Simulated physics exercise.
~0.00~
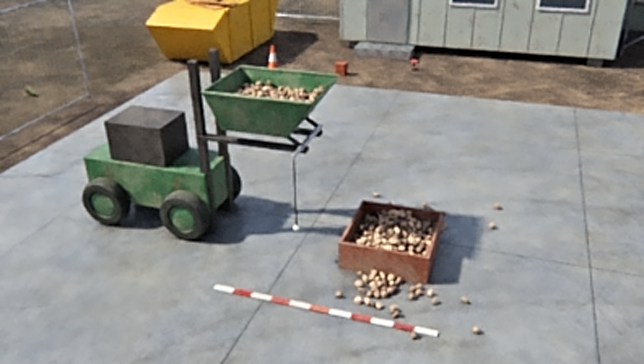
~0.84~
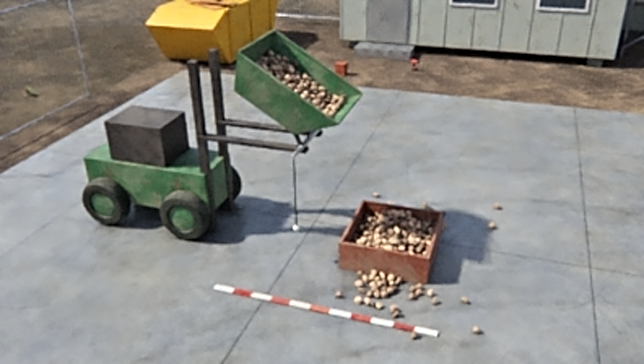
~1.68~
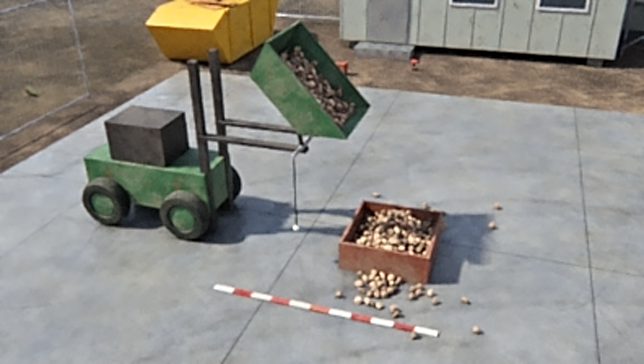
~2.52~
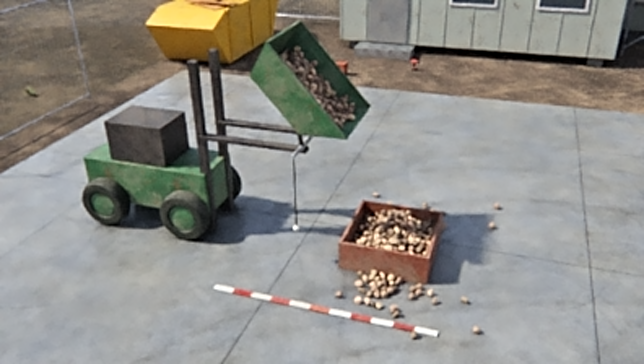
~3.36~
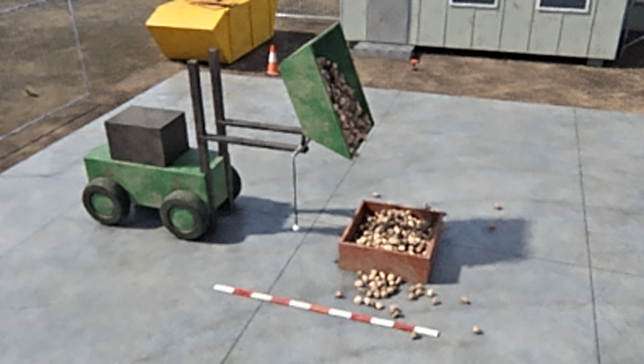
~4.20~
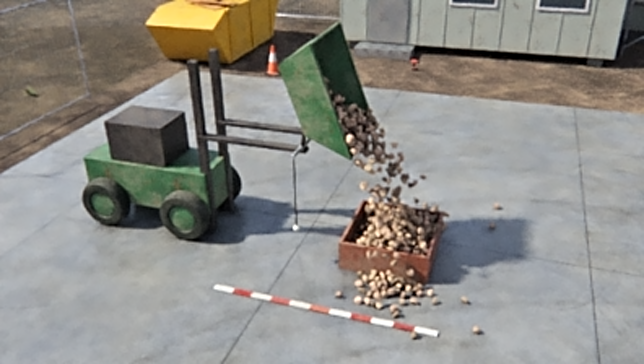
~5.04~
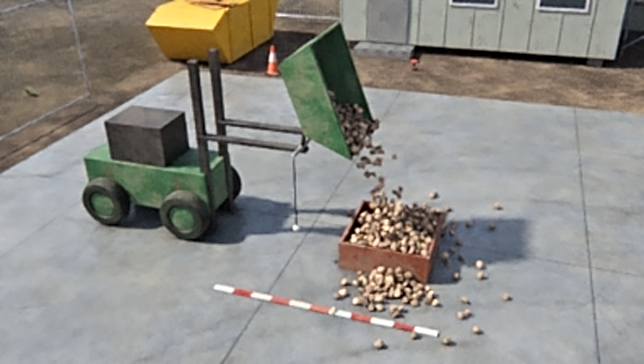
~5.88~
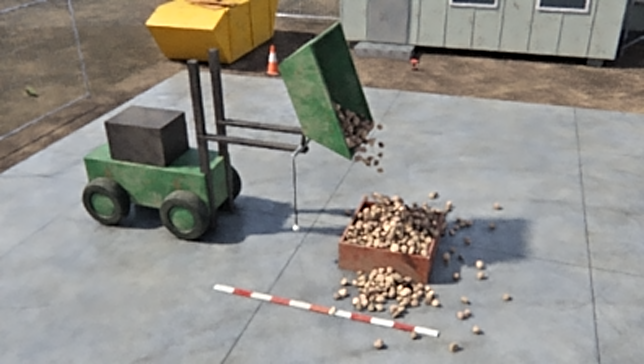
Green forklift skip tilting, pausing, then tipping steeply and pouring stones into a heaped red bin, some spilling onto the concrete around it.
